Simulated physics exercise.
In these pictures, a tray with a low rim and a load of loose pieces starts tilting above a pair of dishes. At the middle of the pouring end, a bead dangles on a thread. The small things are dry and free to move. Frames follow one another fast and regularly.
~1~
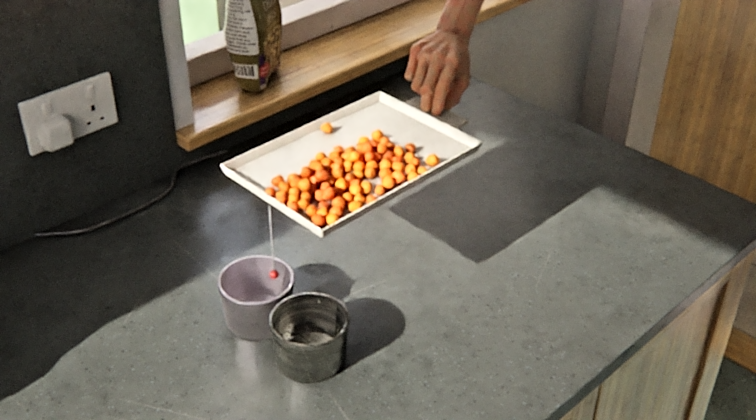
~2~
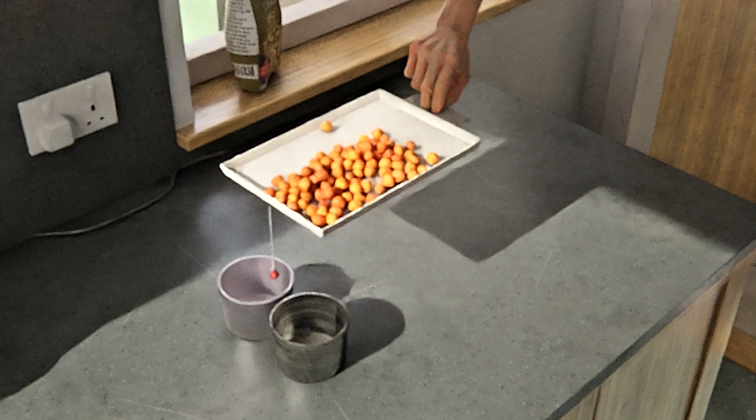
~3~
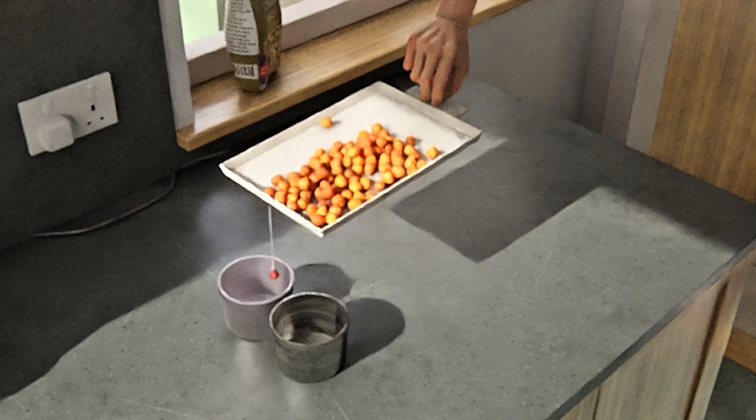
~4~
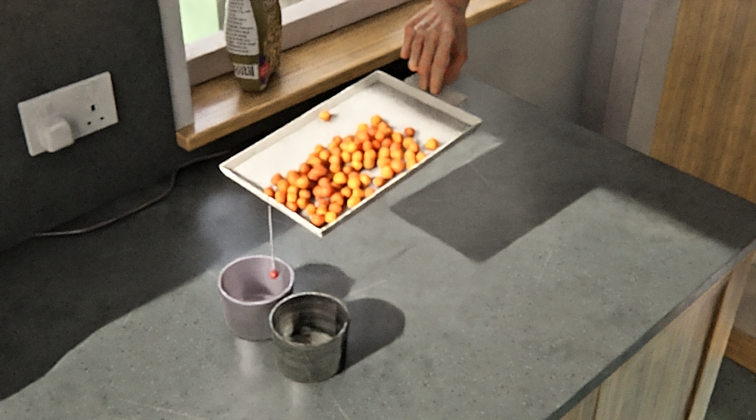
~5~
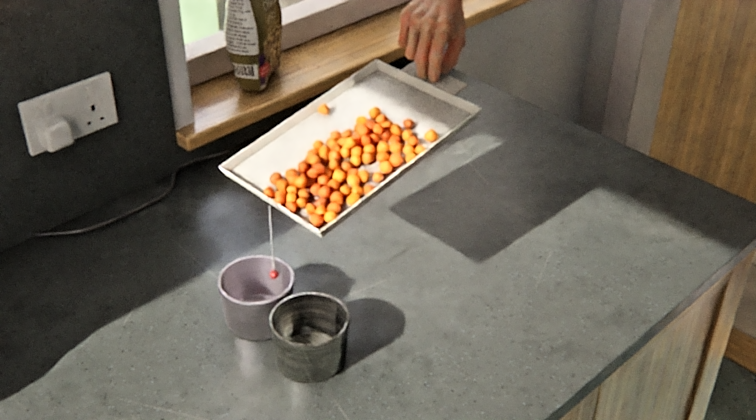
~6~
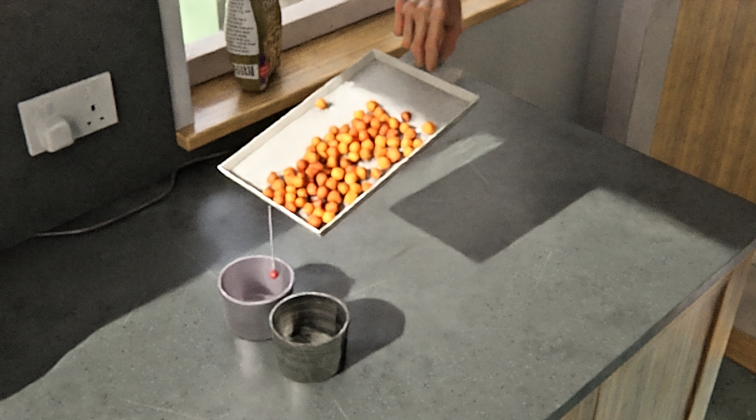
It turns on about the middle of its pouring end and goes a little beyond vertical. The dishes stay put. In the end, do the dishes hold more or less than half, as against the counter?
They hold less than half.
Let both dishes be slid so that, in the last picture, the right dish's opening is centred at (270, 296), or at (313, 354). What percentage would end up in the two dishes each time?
Some 40 percent in the first case, 60 percent in the second.
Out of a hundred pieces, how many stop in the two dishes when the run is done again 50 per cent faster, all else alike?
Roughly 30 %.
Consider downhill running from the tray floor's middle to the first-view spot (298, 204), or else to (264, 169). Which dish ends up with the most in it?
Case one goes to the right-side dish, case two to the left-side dish.
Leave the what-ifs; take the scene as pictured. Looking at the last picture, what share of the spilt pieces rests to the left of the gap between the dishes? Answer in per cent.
Left fraction: Around 90 per cent.
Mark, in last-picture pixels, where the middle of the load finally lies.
Roughly at (234, 355), give or take.
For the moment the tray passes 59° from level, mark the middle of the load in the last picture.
Near (288, 173).
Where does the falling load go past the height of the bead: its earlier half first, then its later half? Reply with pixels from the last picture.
About (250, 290), and after that about (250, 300).
Soon after the last picture, tray tipped steeply; nearly all on the tray; a stray few in the left dish; a small part outside both; a stray few in the air.
A little later, tray tipped right over; about two thirds on the tray; a stray few in the left dish; a small part outside both; about a quarter in the air.
Later still, tray tipped past a quarter turn; a small part in the right dish; a small part in the left dish; most outside both.
At rest, tray tipped past a quarter turn; a small part in the right dish; a small part in the left dish; most outside both.
